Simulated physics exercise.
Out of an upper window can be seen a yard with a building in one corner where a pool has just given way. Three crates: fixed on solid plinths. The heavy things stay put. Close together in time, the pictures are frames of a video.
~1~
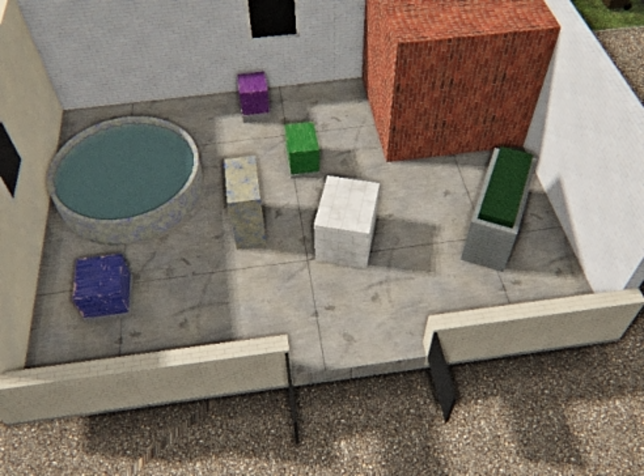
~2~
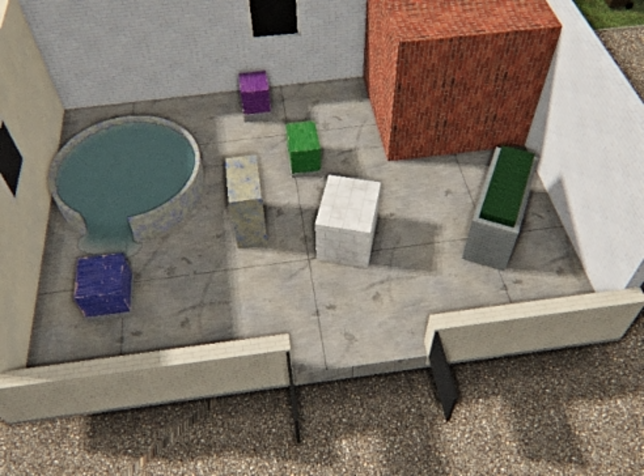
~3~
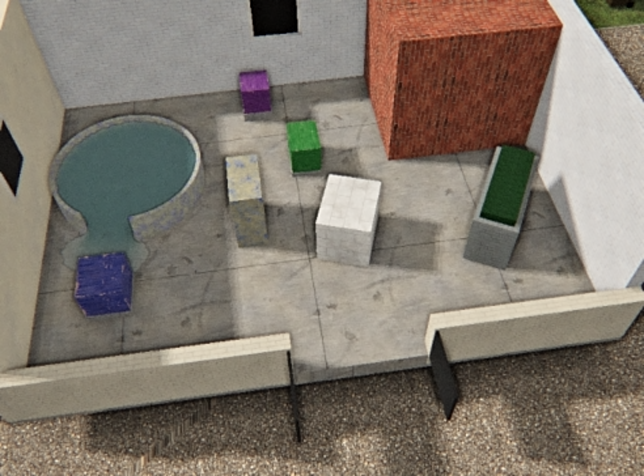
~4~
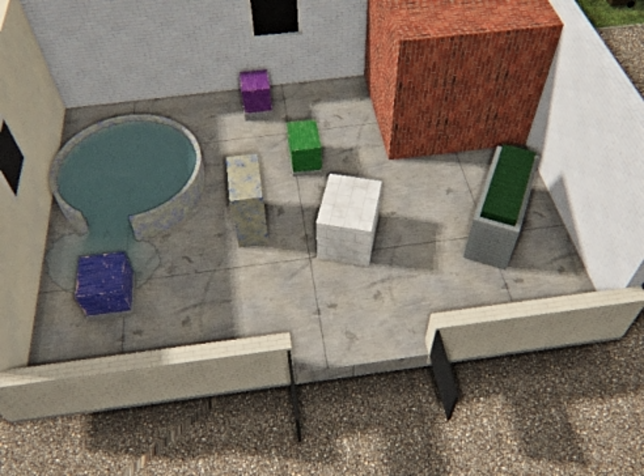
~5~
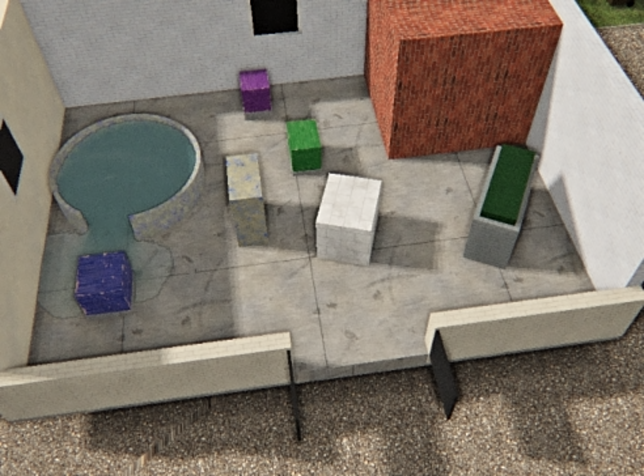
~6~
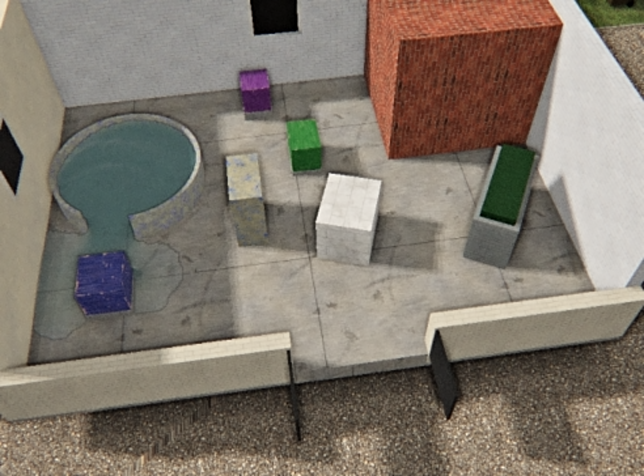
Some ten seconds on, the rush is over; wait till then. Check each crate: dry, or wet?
Checked: Purple crate dry, blue crate wet, green crate dry.
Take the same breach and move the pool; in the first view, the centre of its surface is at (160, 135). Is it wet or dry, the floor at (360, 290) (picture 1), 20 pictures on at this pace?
Verdict: Clear.
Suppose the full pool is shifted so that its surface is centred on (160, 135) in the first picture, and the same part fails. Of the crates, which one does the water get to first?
Answer: The blue-painted one.
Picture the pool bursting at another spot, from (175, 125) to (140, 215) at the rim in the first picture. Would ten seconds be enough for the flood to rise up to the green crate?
In my view the green crate gets reached.
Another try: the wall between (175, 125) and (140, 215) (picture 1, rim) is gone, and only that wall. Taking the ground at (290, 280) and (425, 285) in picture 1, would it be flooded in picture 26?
Submerged, waterless.
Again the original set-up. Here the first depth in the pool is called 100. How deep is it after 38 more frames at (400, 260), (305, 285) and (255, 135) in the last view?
Going in order, that's 4, 14 and 2 %.
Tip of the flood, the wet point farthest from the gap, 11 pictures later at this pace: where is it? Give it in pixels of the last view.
Front's tip: Near (291, 315).
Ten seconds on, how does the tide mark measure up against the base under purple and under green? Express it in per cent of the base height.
About 20 percent and about 60 percent.
A moment on, water covers 10 % of the floor; the purple crate not reached, the blue crate water round its plinth, the green crate not reached.
Next, water covers 25 % of the floor; the purple crate not reached, the blue crate water round its plinth, the green crate not reached.
Then, water covers 40 % of the floor; the purple crate not reached, the blue crate water round its plinth, the green crate not reached.
Later, water covers 55 % of the floor; the purple crate water round its plinth, the blue crate water round its plinth, the green crate not reached.
In the end, water covers 80 % of the floor; the purple crate stayed above the water, the blue crate was topped, the green crate stayed above the water.
